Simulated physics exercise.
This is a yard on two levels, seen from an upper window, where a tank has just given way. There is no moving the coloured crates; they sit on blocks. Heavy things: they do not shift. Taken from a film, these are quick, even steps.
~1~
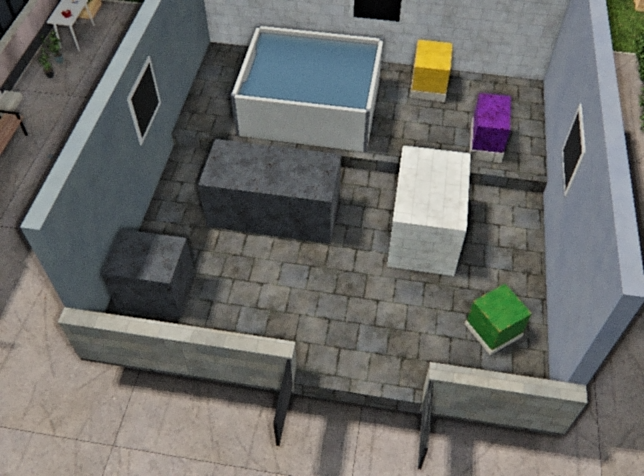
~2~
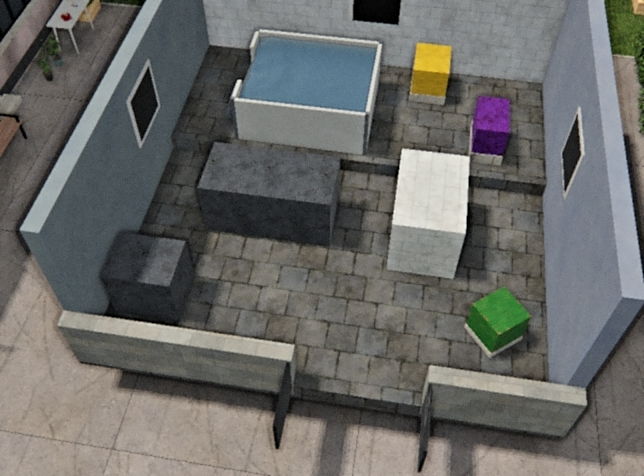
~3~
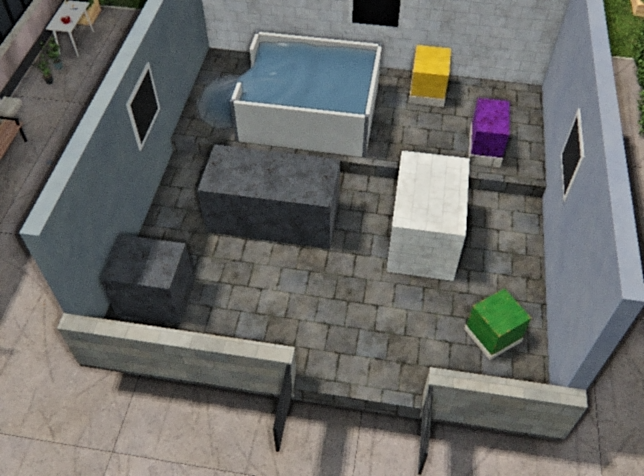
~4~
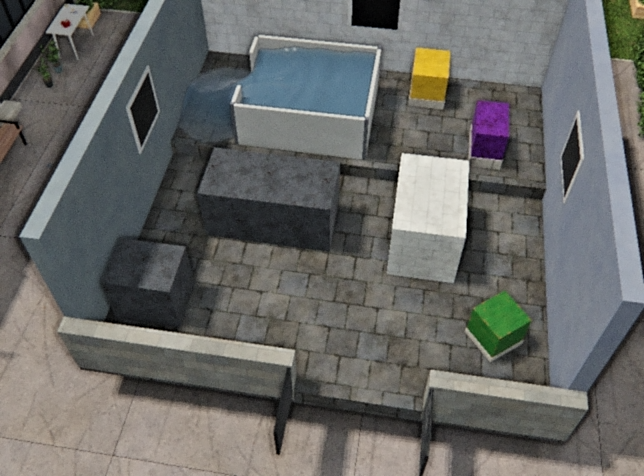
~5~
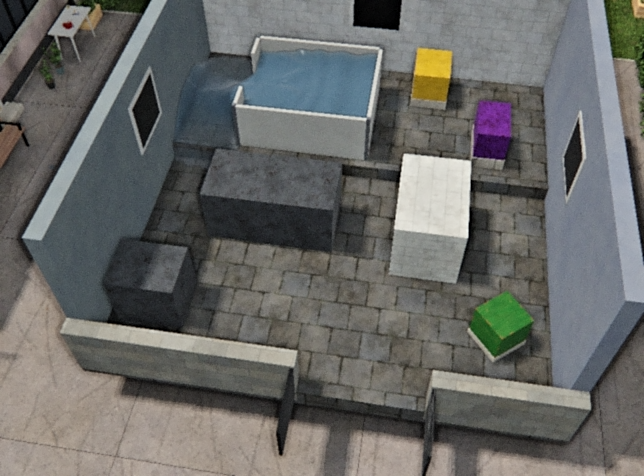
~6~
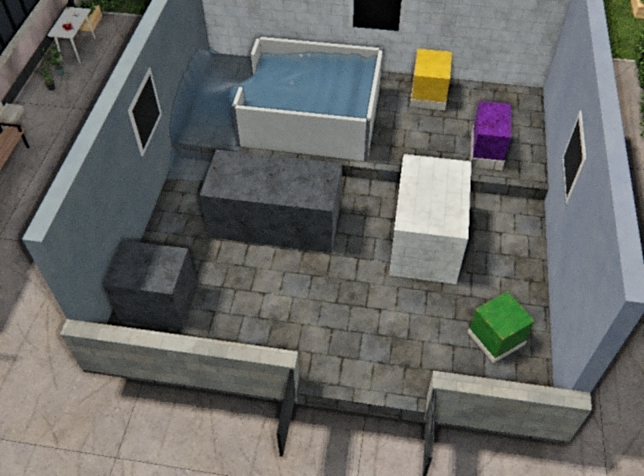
A walled, stone-paved yard on two levels is seen from high above, with an open white tank of blue water at the back. Yellow and purple crates stand to its right, a green one sits at the front right, and dark grey blocks and a white block stand between. The tank's left end opens and water pours out, spreading to the left wall and then forward along it, while the crates stay still.
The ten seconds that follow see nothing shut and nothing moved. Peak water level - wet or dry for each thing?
The yellow crate is not missed by the water this time; the green crate is not missed by the water this time; the purple crate is missed by the water this time.
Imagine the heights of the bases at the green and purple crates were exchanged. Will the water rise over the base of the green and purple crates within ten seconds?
I'd say the green crate is unharmed and the purple crate is unharmed.
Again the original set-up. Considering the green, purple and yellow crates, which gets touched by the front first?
The answer is the one in yellow.
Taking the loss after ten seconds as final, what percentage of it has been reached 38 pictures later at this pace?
Near 20 %.
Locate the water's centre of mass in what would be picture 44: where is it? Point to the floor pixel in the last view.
Somewhere near (315, 179).
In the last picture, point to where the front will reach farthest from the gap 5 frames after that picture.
The flood front should get to about (127, 277).
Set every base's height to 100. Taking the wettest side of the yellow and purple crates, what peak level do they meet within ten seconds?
The first reaches around 190 in a hundred, the second around 20.
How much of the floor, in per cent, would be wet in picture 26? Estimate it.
It should be close to 60 %.
A moment on, water covers 20 % of the floor; the yellow crate not reached, the green crate not reached, the purple crate not reached.
Next, water covers 30 % of the floor; the yellow crate water round its plinth, the green crate not reached, the purple crate not reached.
Then, water covers 60 % of the floor; the yellow crate water round its plinth, the green crate not reached, the purple crate not reached.
Later, water covers 85 % of the floor; the yellow crate water round its plinth, the green crate water round its plinth, the purple crate water round its plinth.
In the end, water covers 90 % of the floor; the yellow crate was topped, the green crate was topped, the purple crate stayed above the water.
